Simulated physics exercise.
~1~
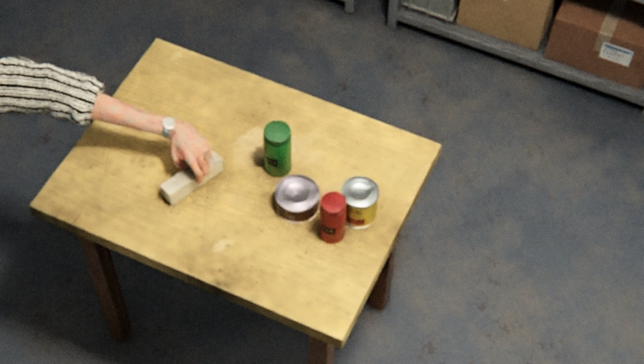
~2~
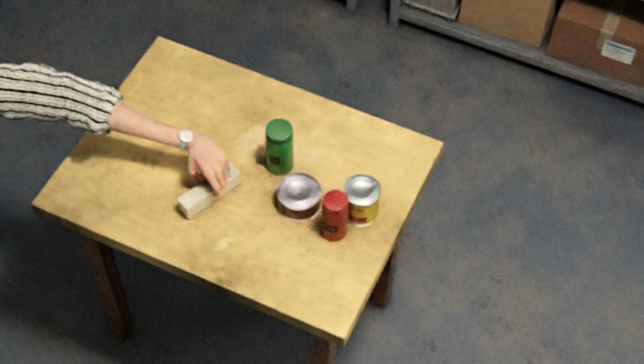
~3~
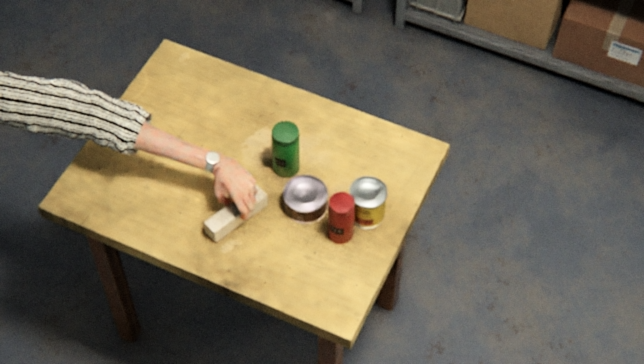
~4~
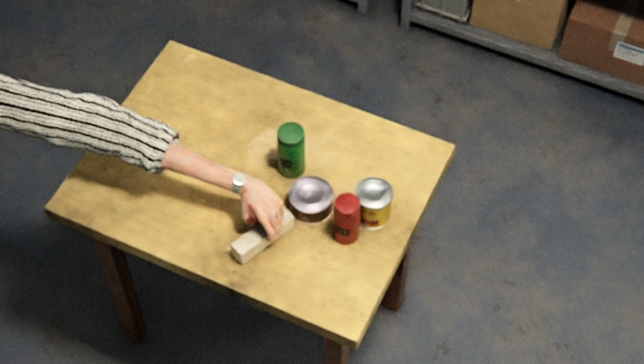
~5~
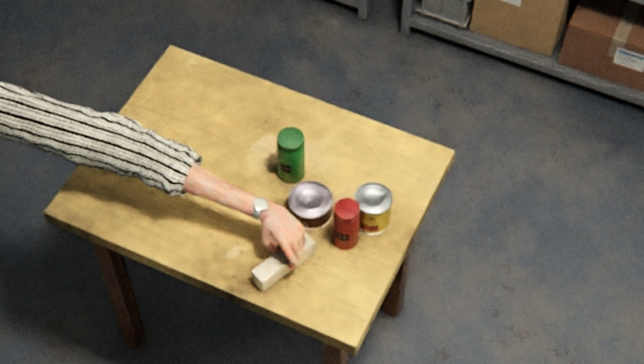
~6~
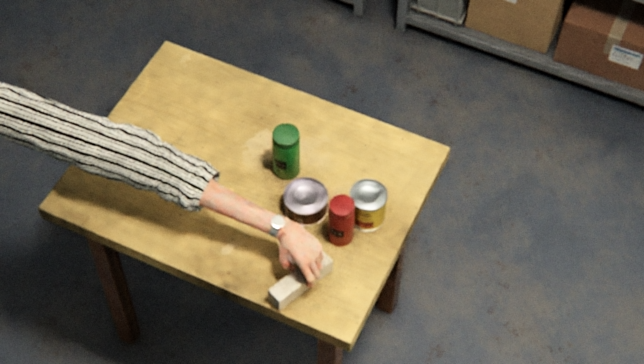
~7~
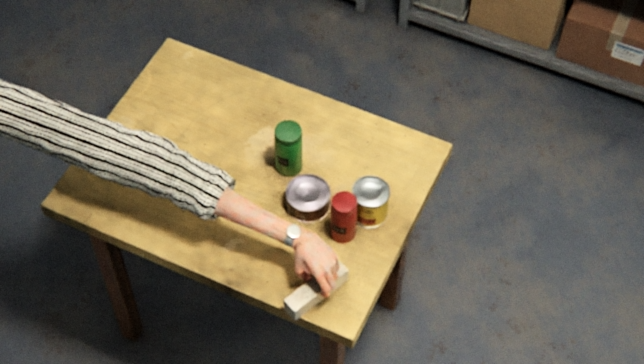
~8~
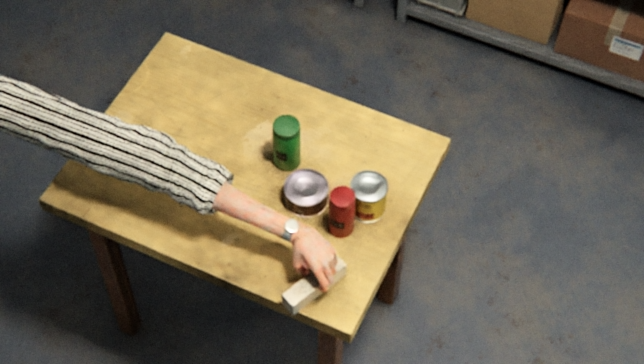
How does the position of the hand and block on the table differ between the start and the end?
At the start the hand and block are on the left part of the table, to the left of the containers. By the end they are further right and down, near the table's front corner and below the red jar.
Hand in striped sleeve slowly sliding a pale block across a wooden table toward the near corner, passing four containers left standing.
